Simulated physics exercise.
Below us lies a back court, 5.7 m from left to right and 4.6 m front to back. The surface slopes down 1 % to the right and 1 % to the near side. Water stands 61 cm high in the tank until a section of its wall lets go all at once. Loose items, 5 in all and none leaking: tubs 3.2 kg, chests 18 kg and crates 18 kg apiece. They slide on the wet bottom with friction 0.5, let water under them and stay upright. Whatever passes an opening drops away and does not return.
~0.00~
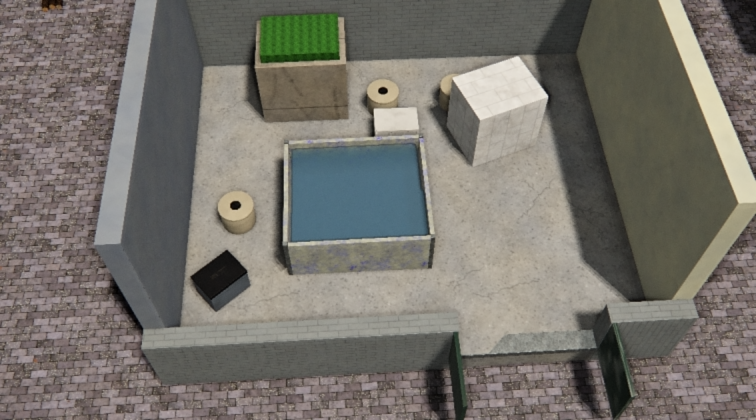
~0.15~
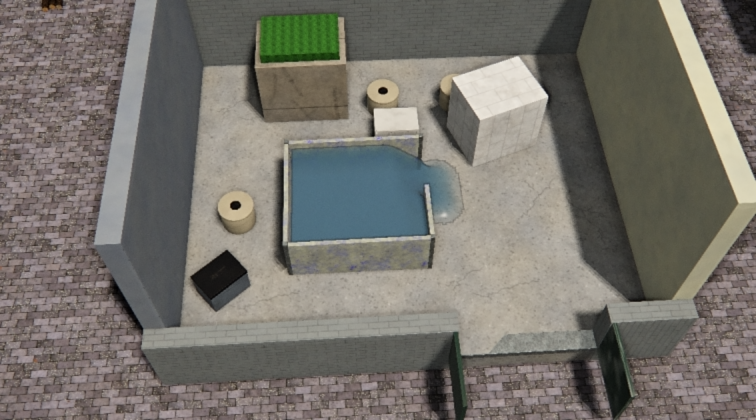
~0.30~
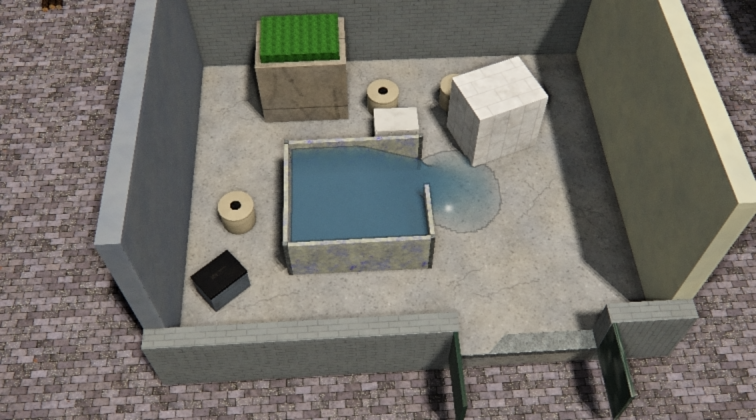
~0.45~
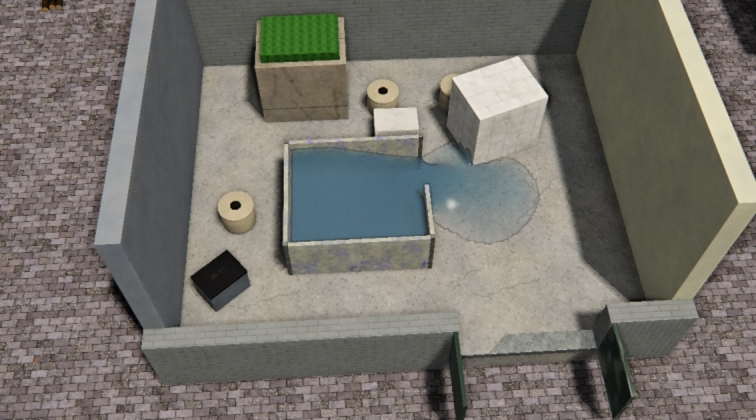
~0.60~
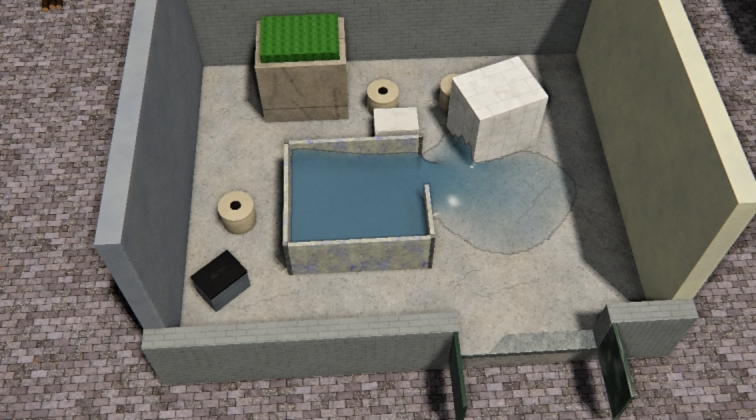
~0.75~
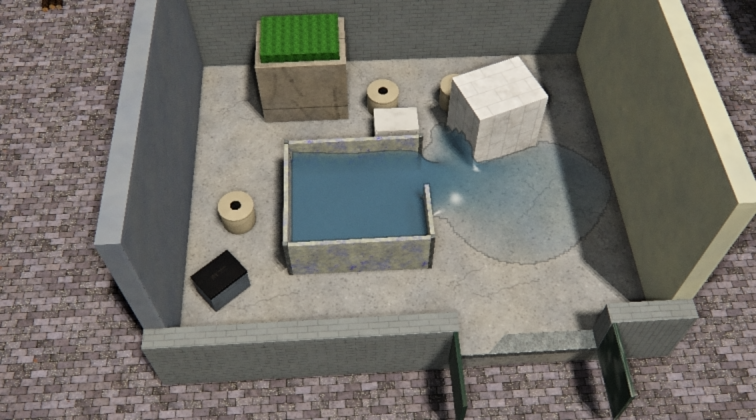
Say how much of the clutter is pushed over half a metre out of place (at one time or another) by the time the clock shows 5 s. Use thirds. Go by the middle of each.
Share: Less than a third.
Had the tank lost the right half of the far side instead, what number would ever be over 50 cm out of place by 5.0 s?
Then 4.
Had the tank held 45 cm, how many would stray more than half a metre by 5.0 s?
In that case 0 of them.
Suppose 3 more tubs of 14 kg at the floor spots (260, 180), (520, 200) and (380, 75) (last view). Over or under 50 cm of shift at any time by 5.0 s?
In that order: Less, past it, short of it.
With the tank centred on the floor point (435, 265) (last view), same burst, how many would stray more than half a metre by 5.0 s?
Then 1.
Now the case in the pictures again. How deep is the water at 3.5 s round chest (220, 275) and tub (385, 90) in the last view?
About 0 and 3 cm.
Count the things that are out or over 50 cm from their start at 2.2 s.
By then 0.
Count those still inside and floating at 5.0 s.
I count 2.
After 1.1 s 0 of 5 are over 50 cm from their spots; 0 afloat.
After 2.2 s 0 of 5 are over 50 cm from their spots; 0 afloat.
After 3.5 s 0 of 5 are over 50 cm from their spots; 2 afloat.
After 5.0 s 1 of 5 are over 50 cm from their spots, and 1 have been at some point; 2 afloat.
